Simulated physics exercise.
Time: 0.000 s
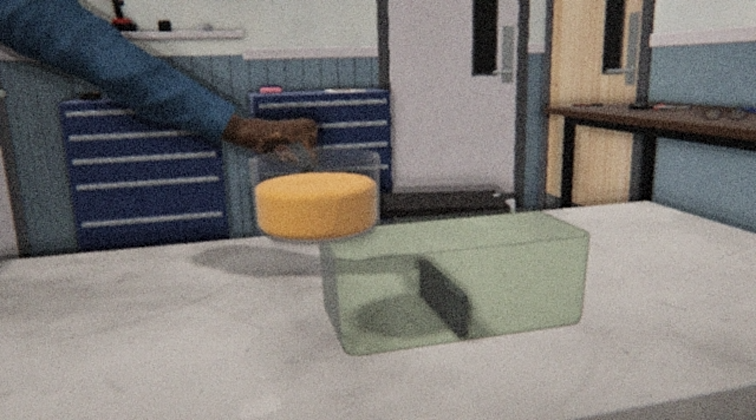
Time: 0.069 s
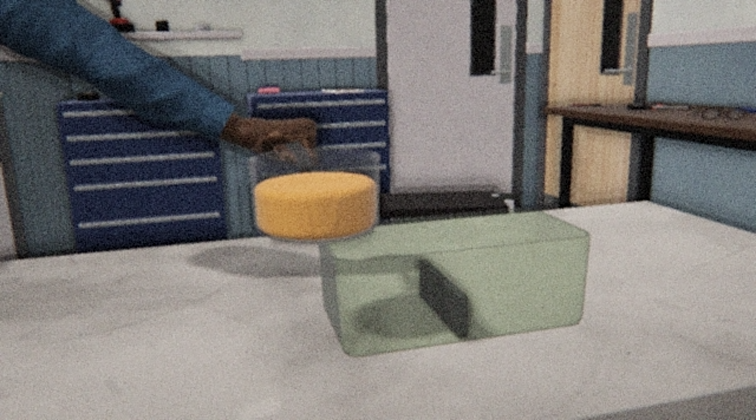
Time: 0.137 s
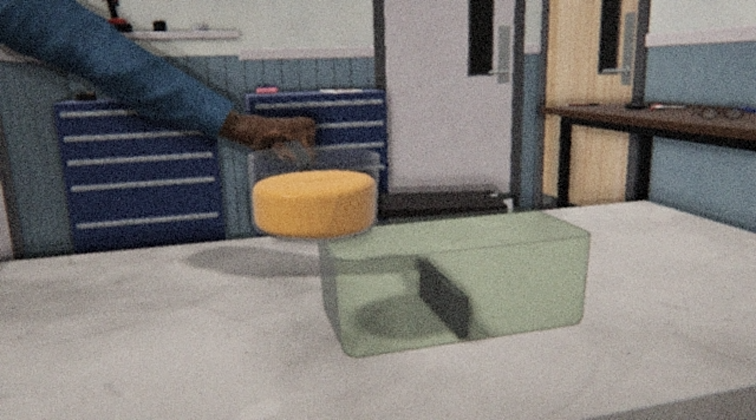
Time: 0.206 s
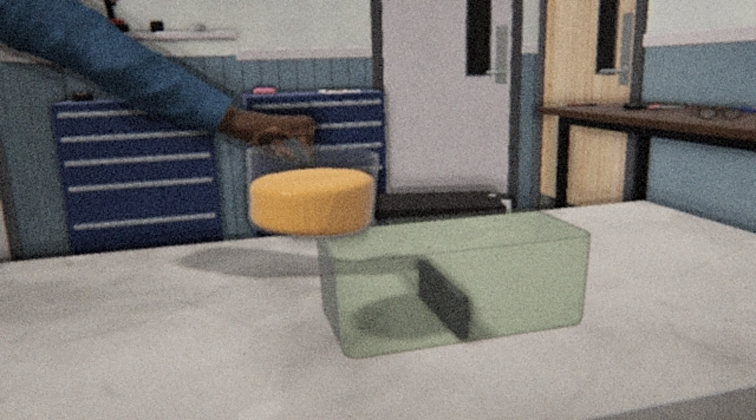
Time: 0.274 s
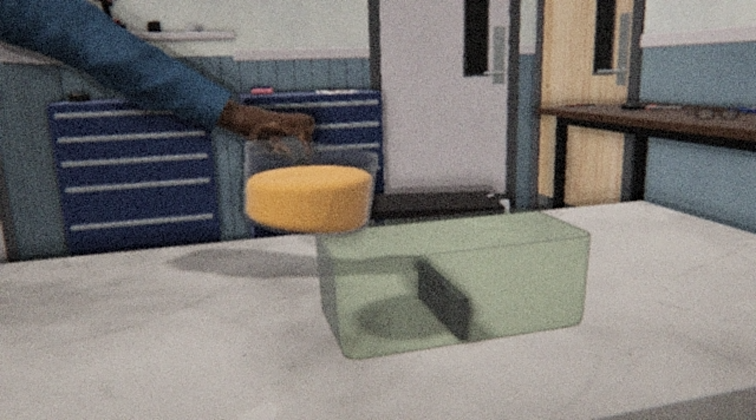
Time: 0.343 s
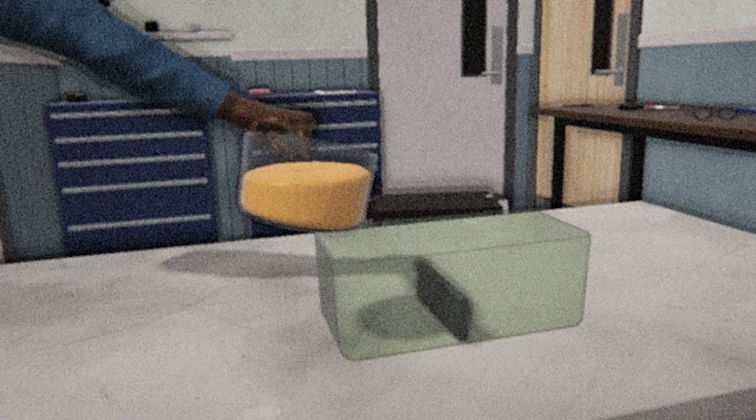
At first, a hand in a blue sleeve holds a small clear pot of orange juice upright, above and beside an empty, see-through green oblong basin on a pale table. Then the hand slowly tilts the pot slightly toward the right, its left side rising, while the juice stays inside and the basin remains still.
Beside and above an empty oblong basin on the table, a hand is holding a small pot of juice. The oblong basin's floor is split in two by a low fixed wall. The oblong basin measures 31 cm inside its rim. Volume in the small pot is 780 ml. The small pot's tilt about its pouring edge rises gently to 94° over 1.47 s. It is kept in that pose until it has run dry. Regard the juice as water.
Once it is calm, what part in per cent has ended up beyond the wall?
About 73 per cent ends up there.
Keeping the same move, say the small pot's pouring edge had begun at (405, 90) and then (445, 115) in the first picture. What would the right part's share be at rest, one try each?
Near 90 in a hundred on the first go and near 95 in a hundred on the second.
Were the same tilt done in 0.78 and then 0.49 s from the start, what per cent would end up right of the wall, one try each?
Some 75 and 65 per cent, in that order.
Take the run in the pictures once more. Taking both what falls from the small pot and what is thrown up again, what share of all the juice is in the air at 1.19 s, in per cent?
Airborne fraction: Approx. 20 %.
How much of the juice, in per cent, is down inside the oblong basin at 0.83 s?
Some 2 per cent.
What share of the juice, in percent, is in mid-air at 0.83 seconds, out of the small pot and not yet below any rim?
I'd put it at about 16 percent.
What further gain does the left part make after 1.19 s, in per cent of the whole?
Around 16 in a hundred.
After 0.83 s the tilt is 57° and 81 per cent is still to pour, 2 is left of the wall and 0 right of it.
After 1.19 s the tilt is 86° and 26 per cent is still to pour, 11 is left of the wall and 44 right of it.
After 1.56 s the tilt is 94° and 4 per cent is still to pour, 19 is left of the wall and 72 right of it.
After 1.97 s the tilt is 94° and 1 per cent is still to pour, 25 is left of the wall and 73 right of it.
In the end 26 per cent lies left of the wall, 73 right of it and 1 outside.
